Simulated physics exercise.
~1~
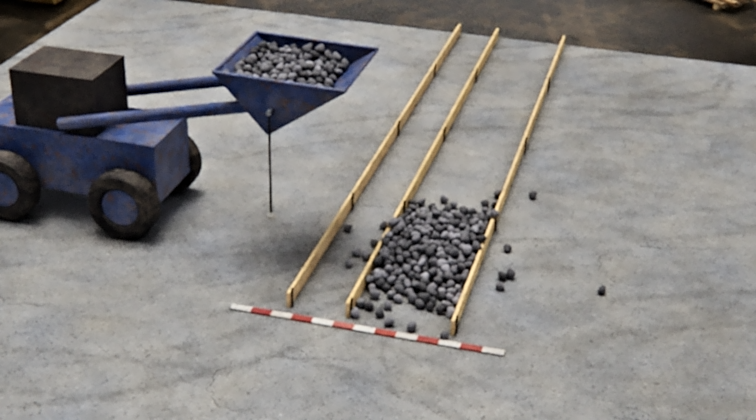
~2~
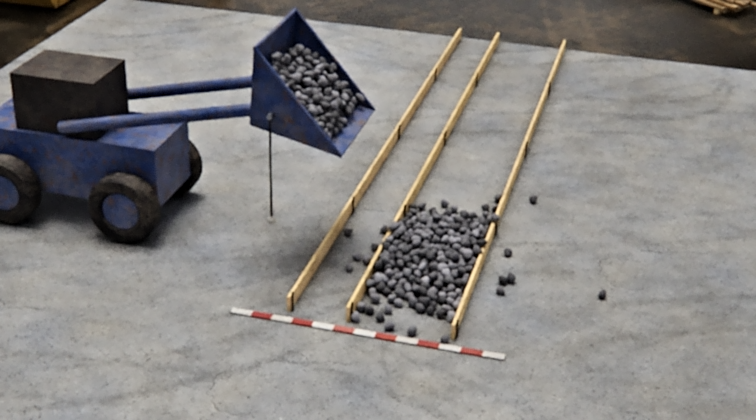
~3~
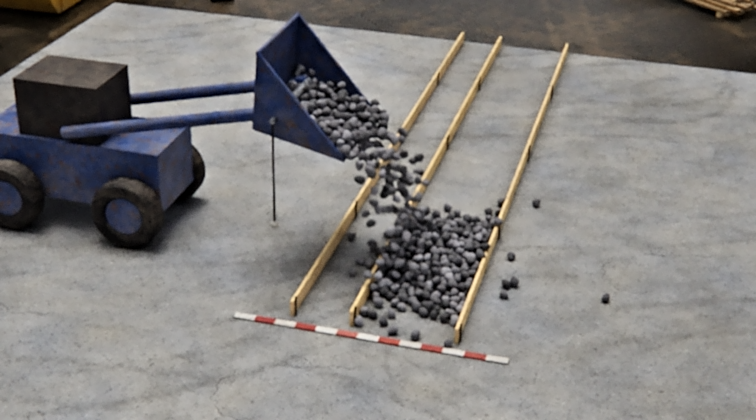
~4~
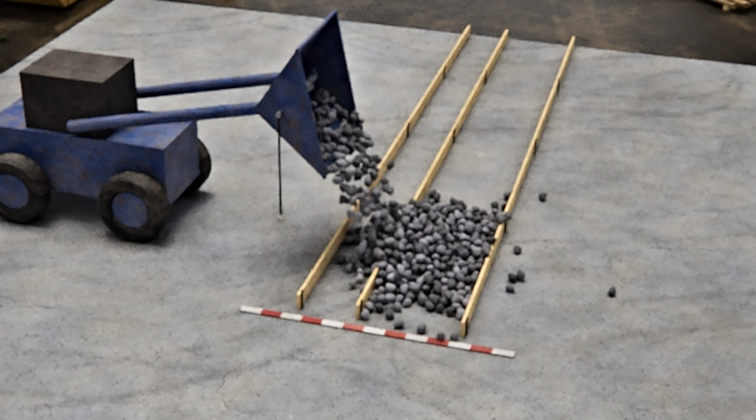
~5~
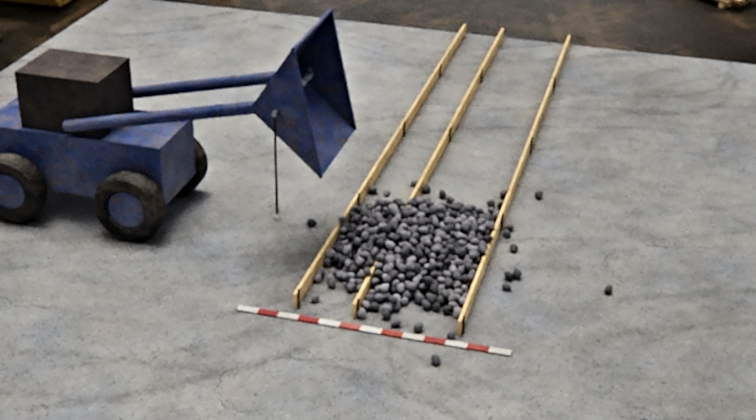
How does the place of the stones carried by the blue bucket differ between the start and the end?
At the start they sit in the raised bucket, and at the end they lie lower and further right, on the floor among the wooden boards with the earlier heap.
